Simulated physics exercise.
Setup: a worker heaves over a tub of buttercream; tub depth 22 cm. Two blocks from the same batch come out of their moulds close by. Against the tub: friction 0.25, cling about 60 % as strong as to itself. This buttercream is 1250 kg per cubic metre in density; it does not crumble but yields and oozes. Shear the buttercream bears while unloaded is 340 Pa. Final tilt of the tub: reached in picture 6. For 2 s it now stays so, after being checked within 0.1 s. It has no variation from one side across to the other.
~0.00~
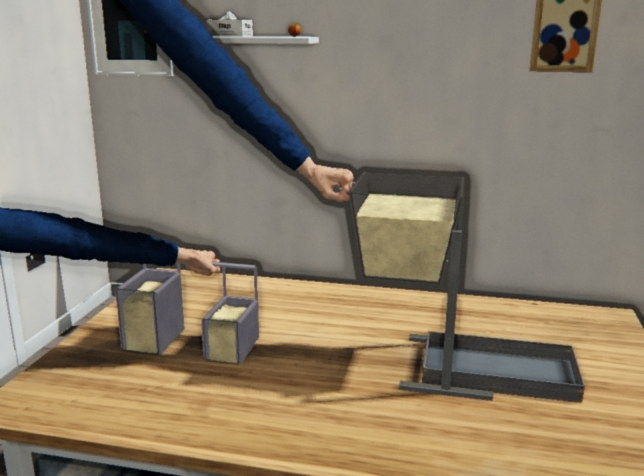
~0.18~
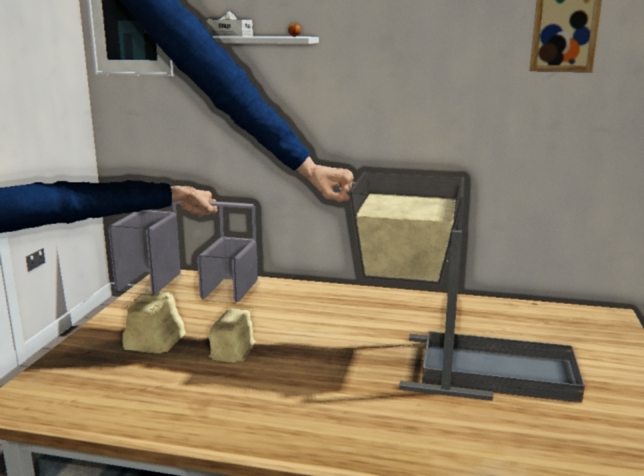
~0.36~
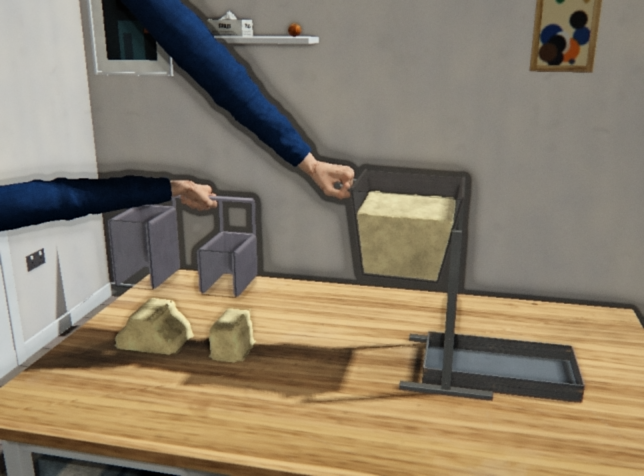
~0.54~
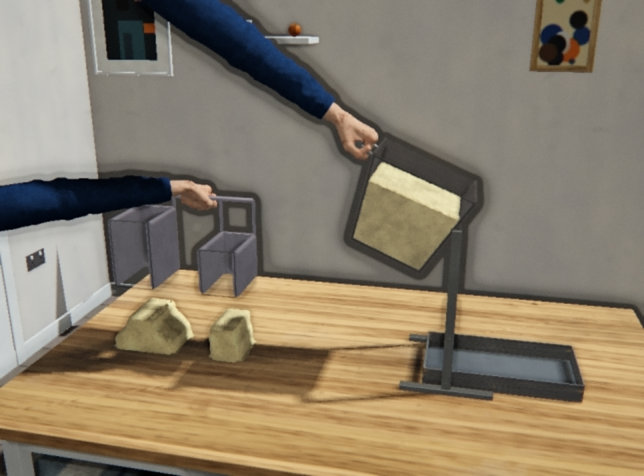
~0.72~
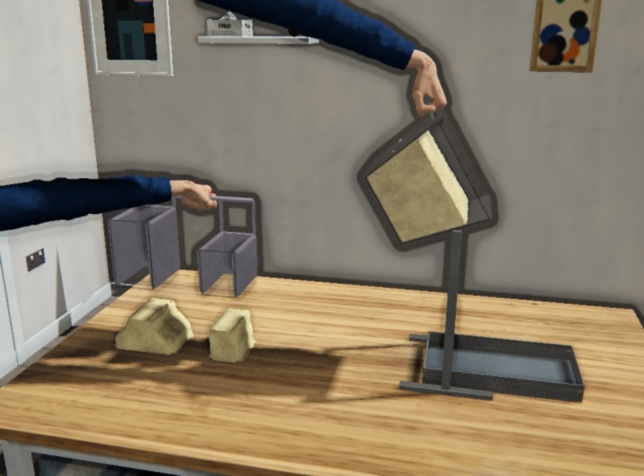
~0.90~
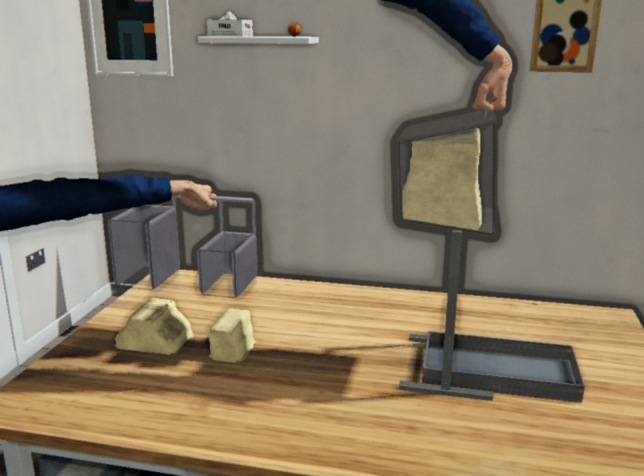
Hands lifting two moulds off pale buttercream blocks that slump slightly, then tilting a raised tub of buttercream rightward onto its side.
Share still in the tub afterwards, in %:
Around 42 %.
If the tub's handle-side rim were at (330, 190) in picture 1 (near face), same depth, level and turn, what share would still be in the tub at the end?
Around 35 percent would still be in the tub at the end.
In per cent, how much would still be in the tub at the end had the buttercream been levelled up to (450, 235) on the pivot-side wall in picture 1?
Then about 55 %.
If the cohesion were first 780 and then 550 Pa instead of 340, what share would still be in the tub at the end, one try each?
Going in order, it's 100 % and then 55 %.
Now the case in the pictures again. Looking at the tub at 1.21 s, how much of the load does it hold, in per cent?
Around 50 per cent.
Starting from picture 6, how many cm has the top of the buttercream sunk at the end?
About 13 cm.
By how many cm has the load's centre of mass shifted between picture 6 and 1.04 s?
Roughly 7 cm.
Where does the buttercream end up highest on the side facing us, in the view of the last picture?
About (426, 193).
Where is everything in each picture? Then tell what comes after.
In the first frame, handle-side rim at (352, 192), tilt 0 degrees; crest of the buttercream at (361, 215); block heights 16 cm, 11 cm (left to right).
In the second frame, handle-side rim at (352, 192), tilt 0 degrees; crest of the buttercream at (361, 215); block heights 14 cm, 10 cm (left to right).
In the third frame, handle-side rim at (353, 189), tilt 2 degrees; crest of the buttercream at (358, 213); block heights 11 cm, 10 cm (left to right).
In the fourth frame, handle-side rim at (376, 155), tilt 23 degrees; crest of the buttercream at (370, 182); block heights 11 cm, 10 cm (left to right).
In the fifth frame, handle-side rim at (440, 121), tilt 60 degrees; crest of the buttercream at (416, 141); block heights 11 cm, 10 cm (left to right).
In the sixth frame, handle-side rim at (495, 124), tilt 86 degrees; crest of the buttercream at (474, 142); block heights 11 cm, 10 cm (left to right).
After 1.04 s, the tub is at 86 degrees and holds 84 %.
After 1.21 s, the tub is at 86 degrees and holds 52 %.
After 1.38 s, the tub is at 86 degrees and holds 42 %.
After 1.55 s, the tub is at 86 degrees and holds 42 %.
After 2.90 s, the tub is at 86 degrees and holds 42 %.
